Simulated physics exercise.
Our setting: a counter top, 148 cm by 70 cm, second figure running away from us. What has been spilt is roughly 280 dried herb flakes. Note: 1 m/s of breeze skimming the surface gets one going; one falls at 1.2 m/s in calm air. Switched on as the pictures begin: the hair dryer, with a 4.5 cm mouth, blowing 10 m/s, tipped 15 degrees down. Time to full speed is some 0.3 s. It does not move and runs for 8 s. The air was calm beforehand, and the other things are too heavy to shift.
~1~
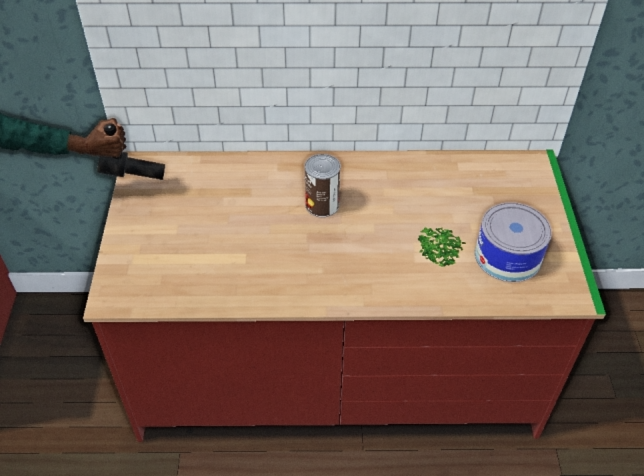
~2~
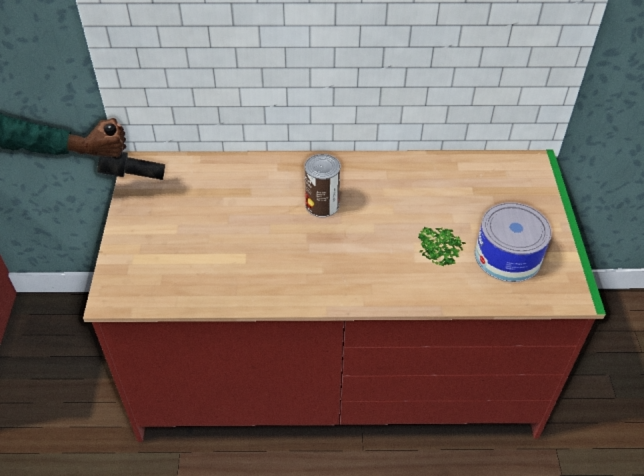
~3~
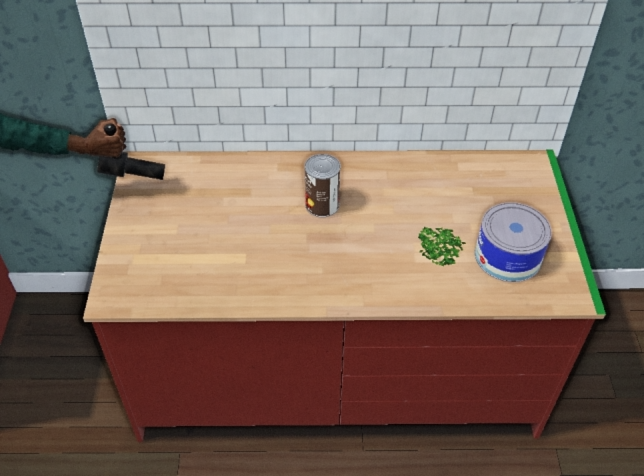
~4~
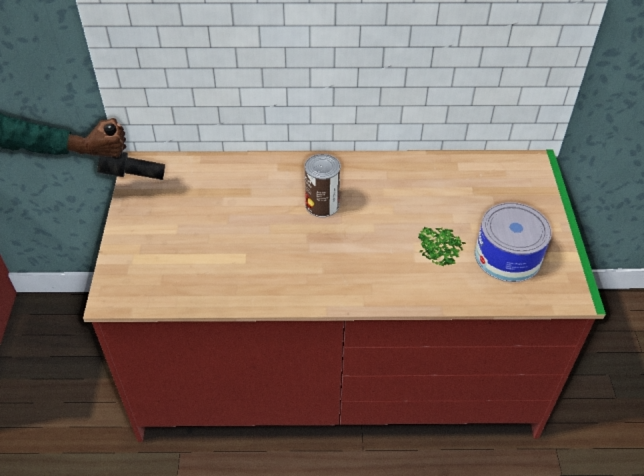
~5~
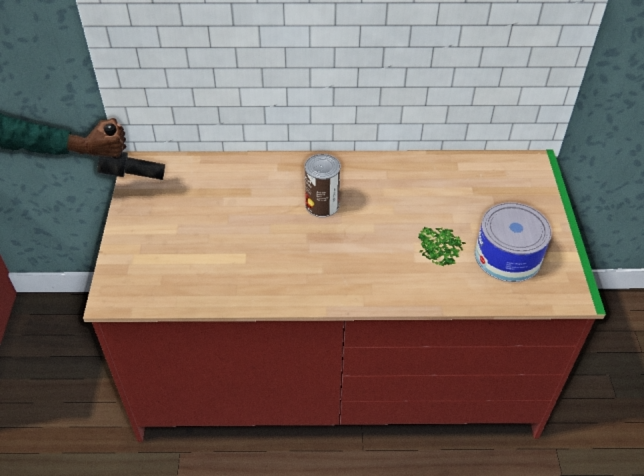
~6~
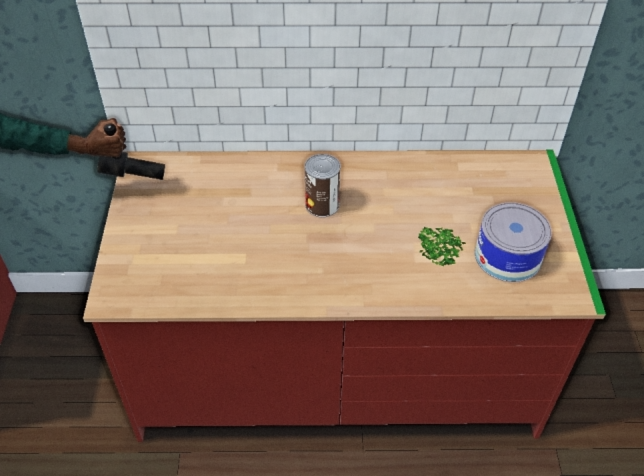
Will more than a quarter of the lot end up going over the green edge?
I reckon that edge claims no more than a quarter of the pile.
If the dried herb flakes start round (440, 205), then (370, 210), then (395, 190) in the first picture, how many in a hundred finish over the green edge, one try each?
First try 70 %, second 30 %, third 90 %.
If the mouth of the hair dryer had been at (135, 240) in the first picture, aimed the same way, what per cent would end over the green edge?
Outcome: Some 90 in a hundred.
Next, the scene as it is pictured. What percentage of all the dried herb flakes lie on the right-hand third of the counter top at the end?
About 100 %.
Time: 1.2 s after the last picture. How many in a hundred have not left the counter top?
Roughly 100 %.
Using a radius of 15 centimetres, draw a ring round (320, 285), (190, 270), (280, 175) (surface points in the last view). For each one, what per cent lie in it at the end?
I would say some 0 %, 0 % and 0 % respectively.
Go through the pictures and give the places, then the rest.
In the first frame, the middle of the dried herb flakes is near (439, 245), none has stirred yet and the mouth of the hair dryer is at (164, 172).
In the second frame, the middle of the dried herb flakes is near (439, 244), none has stirred yet and the green edge is centred on (577, 224).
In the third frame, the middle of the dried herb flakes is near (439, 244), none has stirred yet, the top of a large tin is at (516, 227) and the top of a tin is at (323, 166).
In the fourth frame, the middle of the dried herb flakes is near (439, 244) and none has stirred yet.
In the fifth frame, the middle of the dried herb flakes is near (439, 244) and none has stirred yet.
In the sixth frame, the middle of the dried herb flakes is near (439, 244) and none has stirred yet.
Then, 1.2 s after the last picture, 9 % are on the move or not yet settled, 0 % are over the green edge; the middle of those still in play is near (439, 244).
Then, 2.2 s after the last picture, 9 % are on the move or not yet settled, 0 % are over the green edge; the middle of those still in play is near (439, 244).
Then, 4.1 s after the last picture, 8 % are on the move or not yet settled, 0 % are over the green edge; the middle of those still in play is near (439, 244).
Then, 7.7 s after the last picture, at the end, 0 % are over the green edge; the middle of those still in play is near (439, 244).
